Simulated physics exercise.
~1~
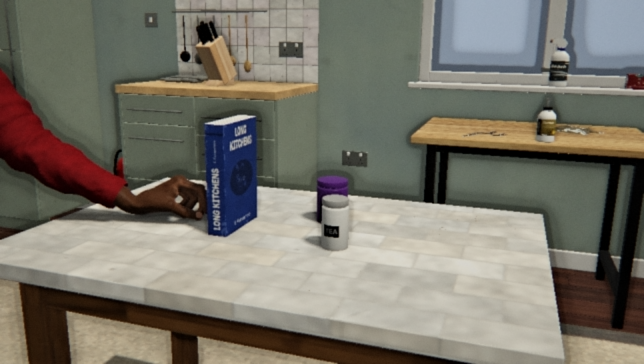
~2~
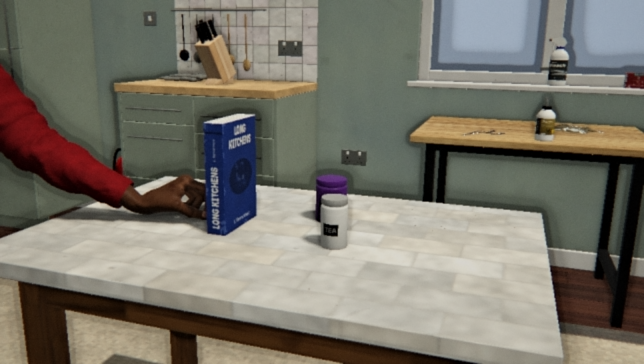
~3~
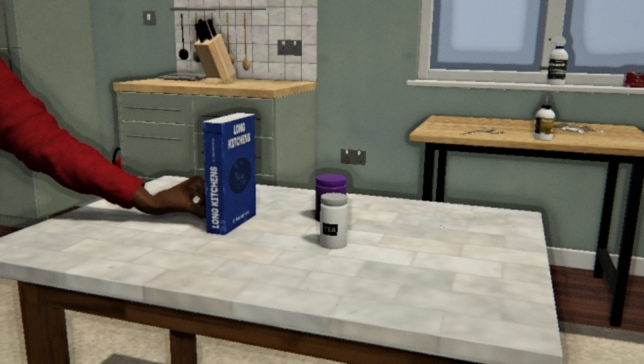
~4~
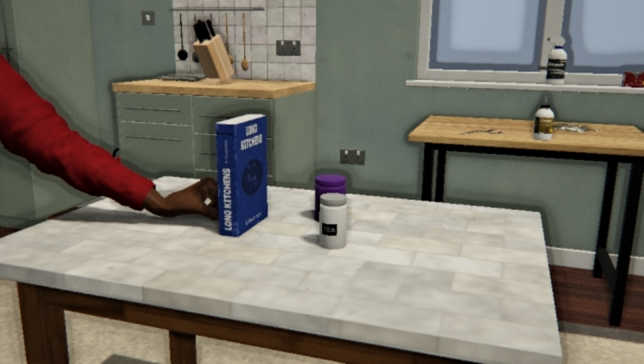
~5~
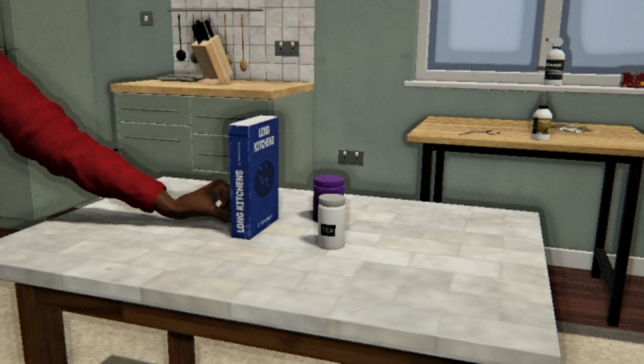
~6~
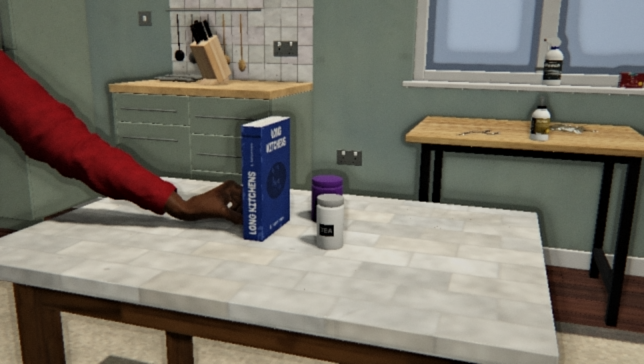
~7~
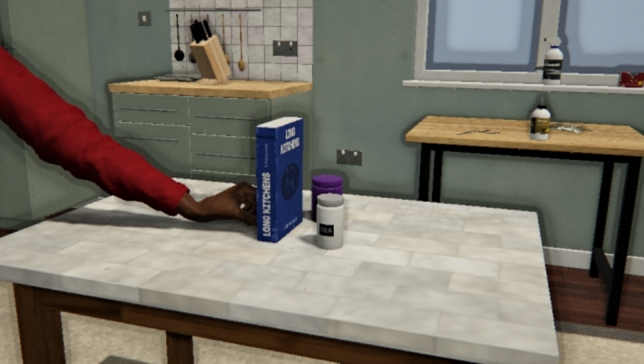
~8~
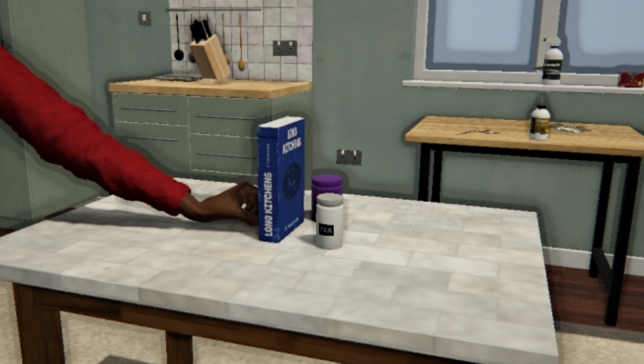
In a green-walled kitchen, seen from across a pale stone-topped table by a slightly swaying camera, a red-sleeved arm reaches in from the left. A blue book stands upright near the hand, with a purple jar and a white shaker to its right, while a wooden counter and a side table sit behind. At first the hand rests by the book, which stays where it is. Then the hand pushes it slowly to the right, and the book slides upright towards the jar and shaker. It stops just short of the shaker, still standing, with both containers unmoved.
